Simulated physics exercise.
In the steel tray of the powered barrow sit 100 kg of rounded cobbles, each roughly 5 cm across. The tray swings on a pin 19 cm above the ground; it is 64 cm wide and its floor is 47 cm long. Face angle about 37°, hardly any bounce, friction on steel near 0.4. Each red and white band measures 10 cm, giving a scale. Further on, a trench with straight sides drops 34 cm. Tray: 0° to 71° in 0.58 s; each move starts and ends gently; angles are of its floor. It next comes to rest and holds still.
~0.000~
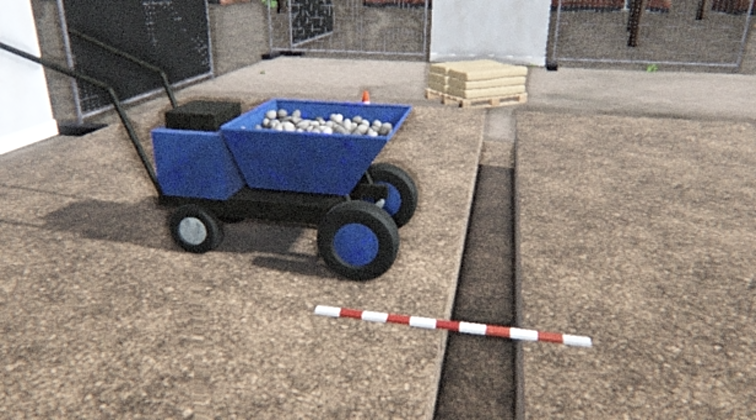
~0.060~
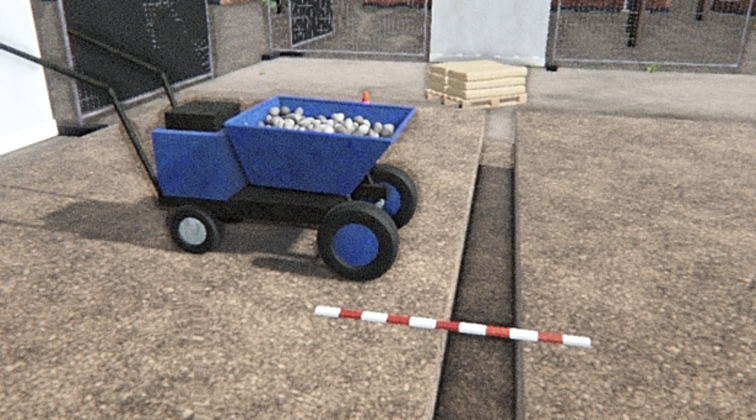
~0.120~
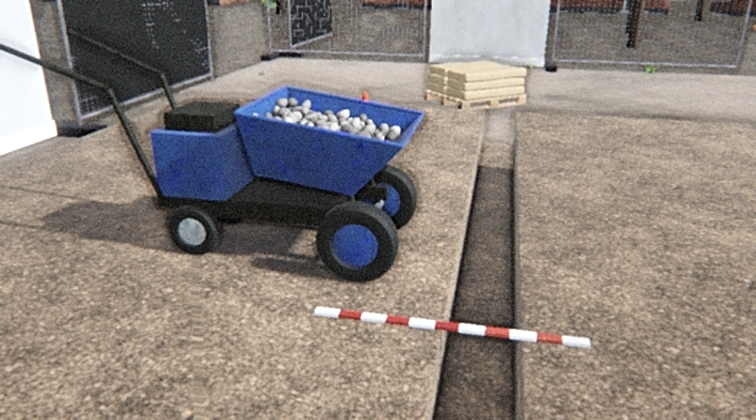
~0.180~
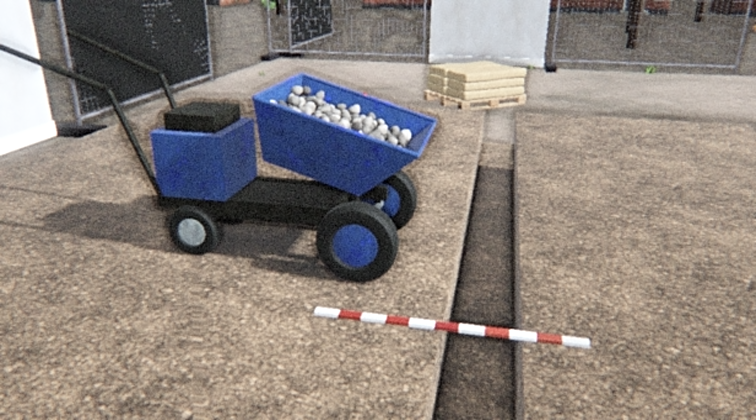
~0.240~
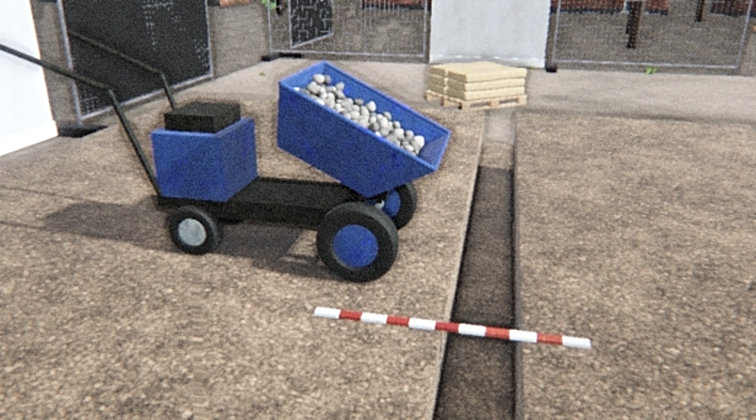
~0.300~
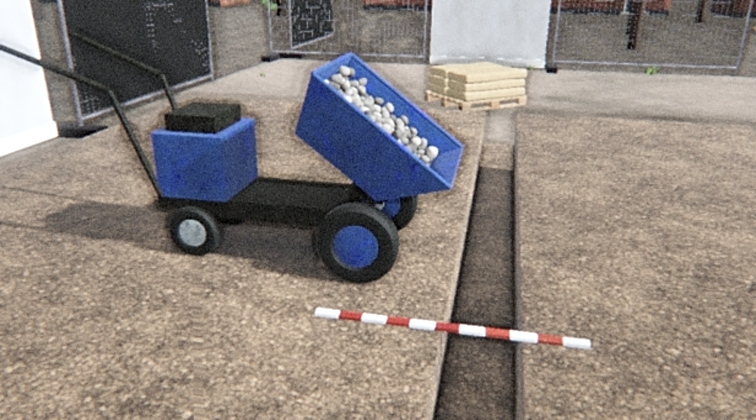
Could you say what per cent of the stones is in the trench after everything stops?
I would put it at 47 per cent.
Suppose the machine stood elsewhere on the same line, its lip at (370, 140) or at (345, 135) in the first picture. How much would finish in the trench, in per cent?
Close to 65 percent in the first case, 85 percent in the second.
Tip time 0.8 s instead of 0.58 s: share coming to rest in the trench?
My guess is near 60 percent.
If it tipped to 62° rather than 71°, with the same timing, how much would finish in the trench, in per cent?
It comes out at about 40 percent.
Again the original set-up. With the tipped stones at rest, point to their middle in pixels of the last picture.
Near (534, 266).
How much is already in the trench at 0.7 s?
I'd say near 15 per cent at that time.
After 0.4 s the floor is at 59°; 100 % in the tray; the foremost stones are at (454, 191).
After 0.7 s the floor is at 71°; 77 % in the tray, 17 % in the trench, 6 % past the trench; the foremost stones are at (542, 269).
After 1.0 s the floor is at 71°; 18 % in the tray, 29 % in the trench, 53 % past the trench; the foremost stones are at (697, 273).
After 3.0 s the floor is at 71°; 0 % in the tray, 47 % in the trench, 53 % past the trench; the foremost stones are past the picture's edge.
